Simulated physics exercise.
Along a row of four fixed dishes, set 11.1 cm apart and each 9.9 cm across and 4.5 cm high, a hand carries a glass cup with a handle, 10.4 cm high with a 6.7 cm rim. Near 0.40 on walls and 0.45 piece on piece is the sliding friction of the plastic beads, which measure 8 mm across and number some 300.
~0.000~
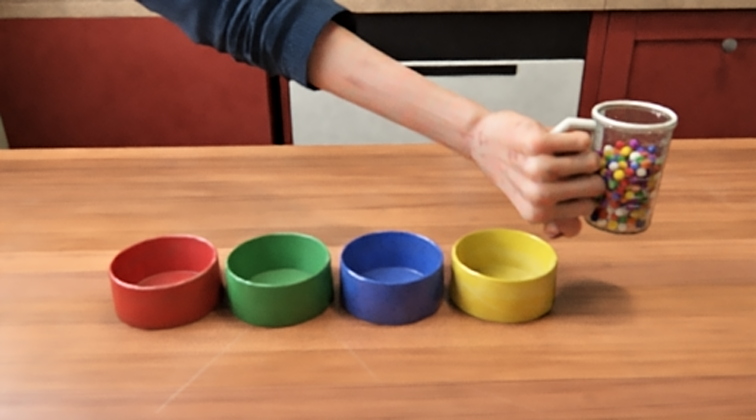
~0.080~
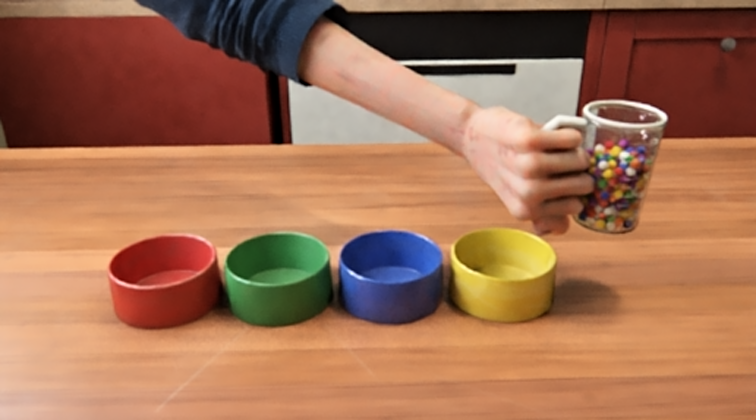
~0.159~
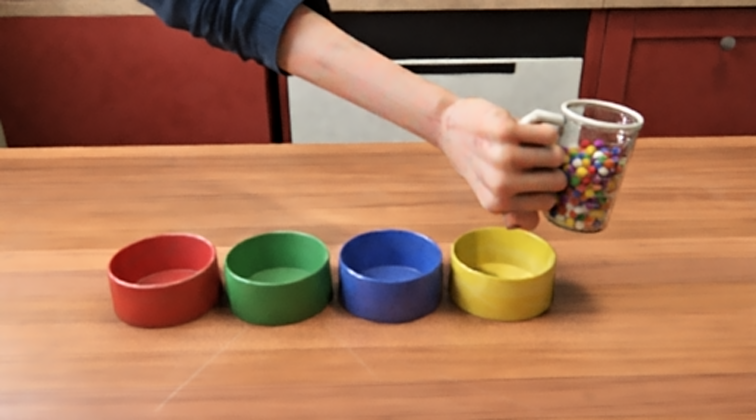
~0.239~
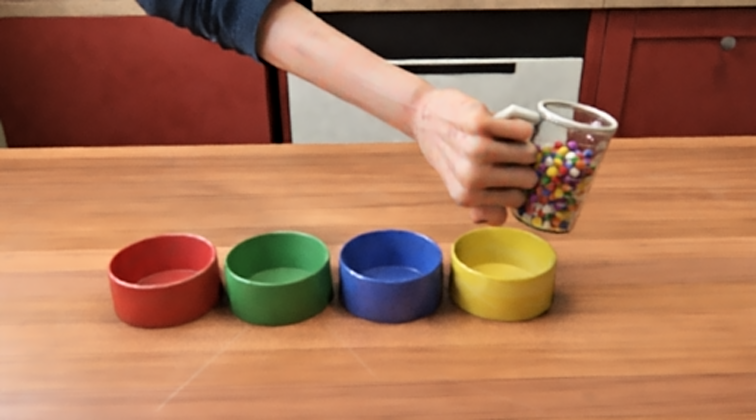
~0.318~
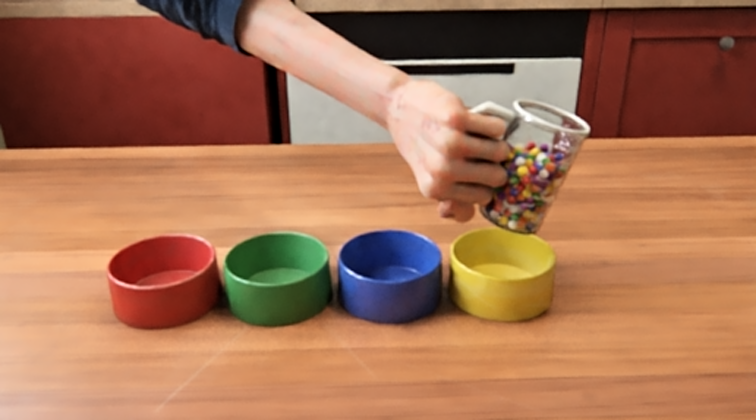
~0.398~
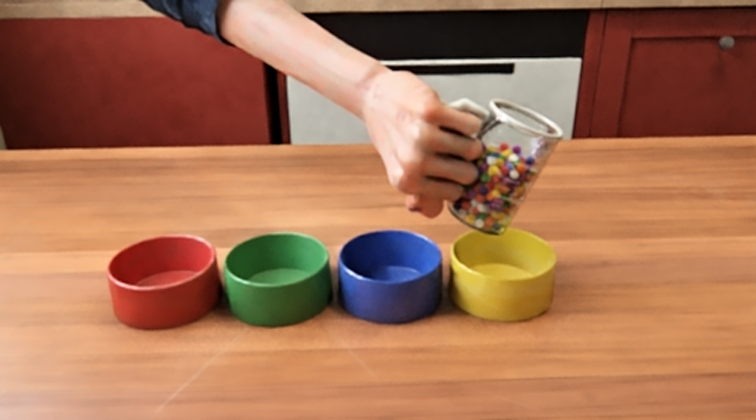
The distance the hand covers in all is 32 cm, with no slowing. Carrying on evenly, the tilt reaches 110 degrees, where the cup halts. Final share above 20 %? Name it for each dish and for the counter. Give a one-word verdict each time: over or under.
One by one: Red: One in five or fewer, blue: More than one in five, green: One in five or fewer, yellow: One in five or fewer, counter: One in five or fewer.
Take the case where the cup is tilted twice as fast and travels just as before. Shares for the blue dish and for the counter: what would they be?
Then blue ends at 90 and the counter at 10.
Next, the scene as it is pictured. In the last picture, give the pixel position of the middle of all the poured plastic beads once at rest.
Somewhere near (382, 276) in the last picture.
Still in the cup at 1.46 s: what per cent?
My estimate is about 100 per cent.
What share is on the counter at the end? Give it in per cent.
About 0 percent.
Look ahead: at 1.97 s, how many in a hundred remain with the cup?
Somewhere near 45 per cent.
After 1.04 s, tilt 64 degrees; cup holds 100 %.
After 1.46 s, tilt 91 degrees; cup holds 100 %.
Then, at 1.97 s, tilt 110 degrees; cup holds 45 %, blue 50 %.
In the end, at 3.0 s, red 0 %, blue 100 %, green 0 %, yellow 0 %, counter 0 %.
